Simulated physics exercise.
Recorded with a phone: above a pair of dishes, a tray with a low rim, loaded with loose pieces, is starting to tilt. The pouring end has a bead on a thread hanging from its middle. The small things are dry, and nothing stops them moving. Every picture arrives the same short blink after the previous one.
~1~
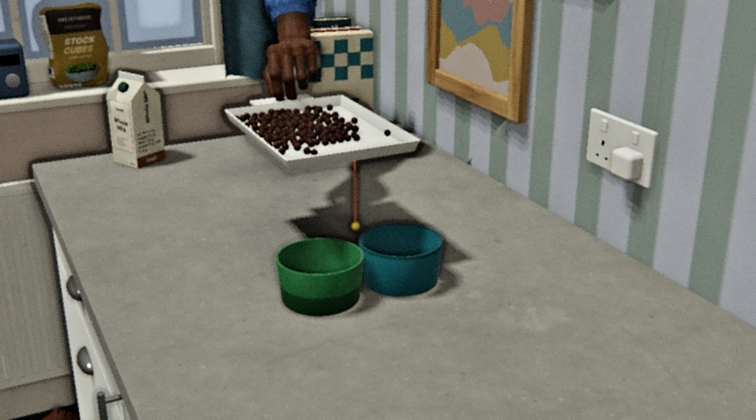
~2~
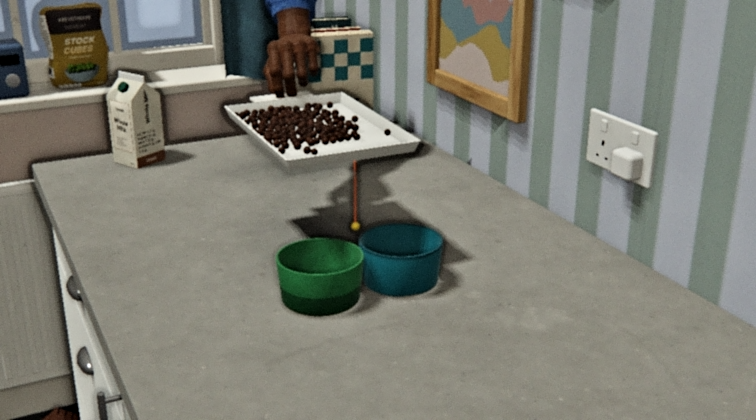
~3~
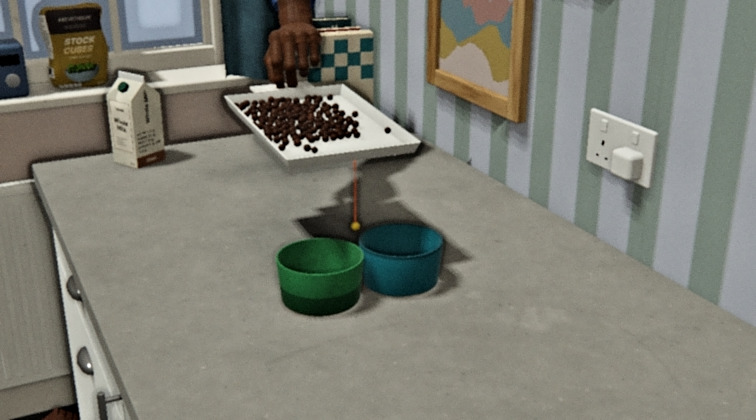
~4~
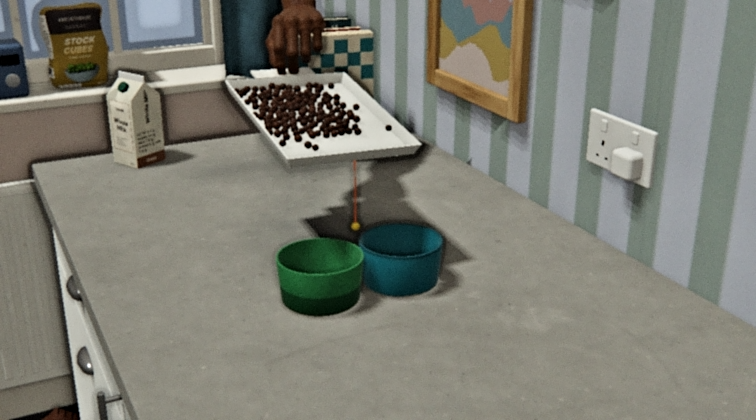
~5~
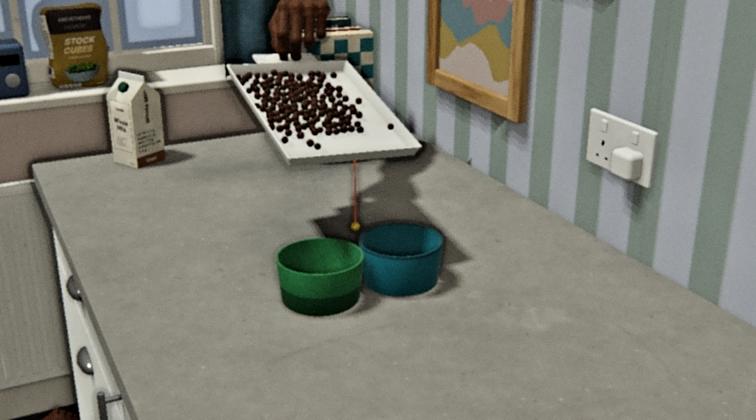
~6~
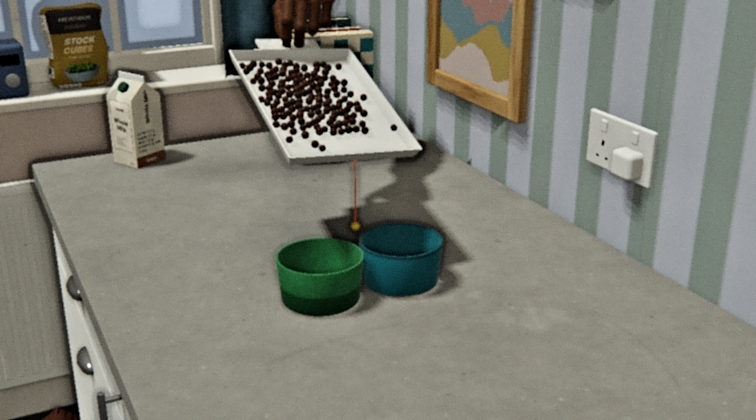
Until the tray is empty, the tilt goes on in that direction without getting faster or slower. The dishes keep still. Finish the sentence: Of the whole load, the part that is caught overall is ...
... more than half of it.
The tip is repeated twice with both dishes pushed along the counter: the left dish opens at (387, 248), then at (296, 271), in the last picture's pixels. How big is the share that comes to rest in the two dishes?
80 %, then 40 %.
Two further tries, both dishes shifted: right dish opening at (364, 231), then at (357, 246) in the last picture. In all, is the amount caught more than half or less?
Result, first place: Not as much as half; second place: Not as much as half.
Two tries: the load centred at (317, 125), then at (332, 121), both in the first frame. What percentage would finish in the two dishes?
Roughly 70 per cent, then roughly 70 per cent.
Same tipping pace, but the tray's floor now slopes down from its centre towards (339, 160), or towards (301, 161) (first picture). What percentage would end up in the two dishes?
Roughly 70 % in the first case and 70 % in the second.
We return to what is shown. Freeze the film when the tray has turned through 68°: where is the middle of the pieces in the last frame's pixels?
Around (405, 222).
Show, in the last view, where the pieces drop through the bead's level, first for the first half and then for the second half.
About (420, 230) to begin with, then about (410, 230).
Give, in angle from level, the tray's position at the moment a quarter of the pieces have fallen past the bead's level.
That happens at around 60°.
Just after the last frame, tray tipped steeply; roughly a third on the tray; about a tenth in the left dish; roughly a third in the right dish; about a tenth outside both; roughly a quarter in the air.
A moment on, tray tipped past a quarter turn; about a tenth in the left dish; roughly two thirds in the right dish; roughly a quarter outside both.
Further on, tray tipped past a quarter turn; about a tenth in the left dish; roughly two thirds in the right dish; roughly a quarter outside both.
When it is over, tray tipped past a quarter turn; about a tenth in the left dish; roughly two thirds in the right dish; roughly a quarter outside both.
